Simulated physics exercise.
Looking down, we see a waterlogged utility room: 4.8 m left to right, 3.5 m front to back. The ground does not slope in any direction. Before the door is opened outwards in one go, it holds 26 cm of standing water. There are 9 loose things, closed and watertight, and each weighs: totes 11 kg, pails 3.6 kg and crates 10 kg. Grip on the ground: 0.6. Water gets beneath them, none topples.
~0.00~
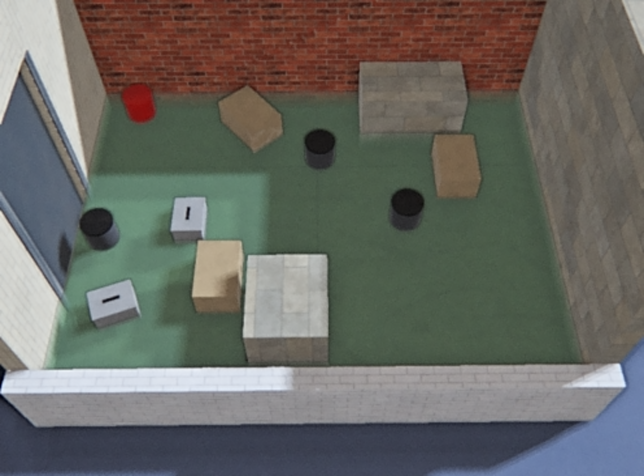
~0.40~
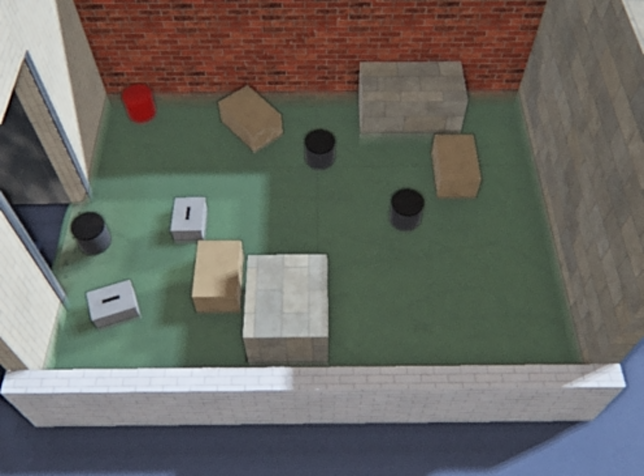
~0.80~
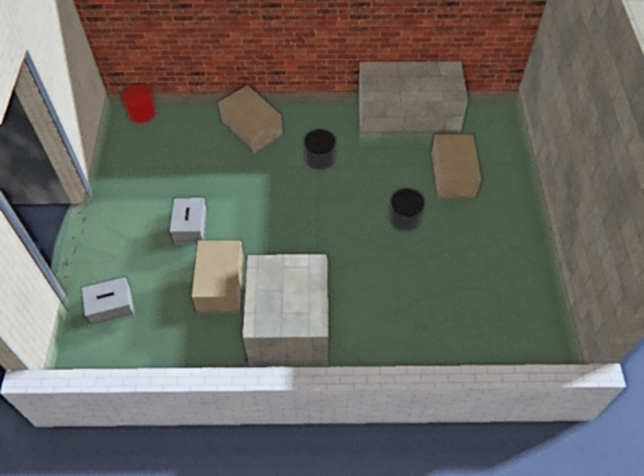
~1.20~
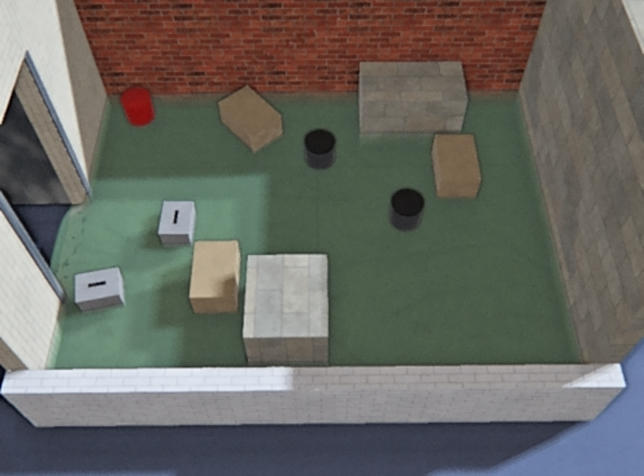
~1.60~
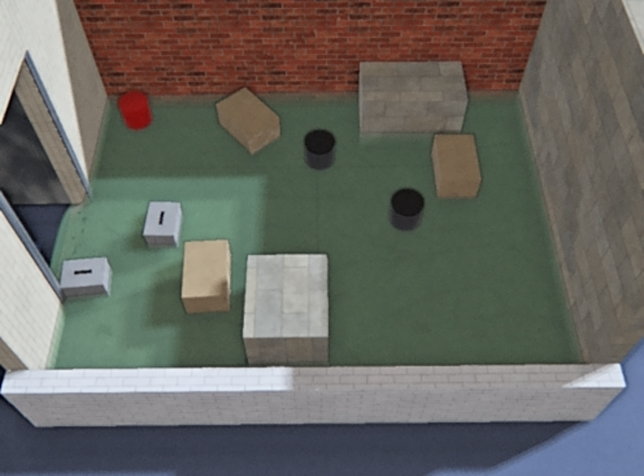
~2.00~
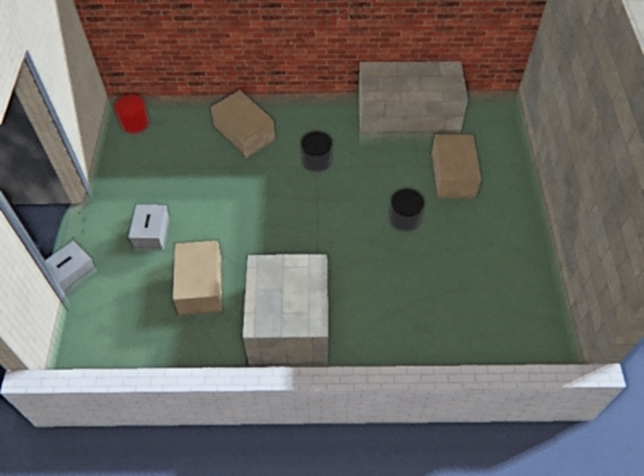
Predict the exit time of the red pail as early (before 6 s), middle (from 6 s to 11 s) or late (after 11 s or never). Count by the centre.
Goes in-window.
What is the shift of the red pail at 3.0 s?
About 20 cm.
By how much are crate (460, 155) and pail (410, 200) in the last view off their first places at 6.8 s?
80 cm, 100 cm.
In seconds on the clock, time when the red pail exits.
It should be at around 8.0 seconds.
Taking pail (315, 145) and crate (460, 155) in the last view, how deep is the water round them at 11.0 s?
Some 15 cm at the first, some 15 cm at the second.
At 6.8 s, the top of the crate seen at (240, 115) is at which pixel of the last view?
Look around (155, 136) in the last view.
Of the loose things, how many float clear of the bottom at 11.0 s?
Count: 3.
After 3.0 s the red pail is near (121, 108), 0.2 m from its start, afloat; 2 of 9 are out; 7 afloat.
After 6.8 s the red pail is near (99, 157), 0.9 m from its start, afloat; 4 of 9 are out; 5 afloat.
After 11.0 s the red pail has gone out (at 8.1 s); 6 of 9 are out; 3 afloat.
After 15.0 s the red pail has gone out (at 8.1 s); 7 of 9 are out; 2 afloat.
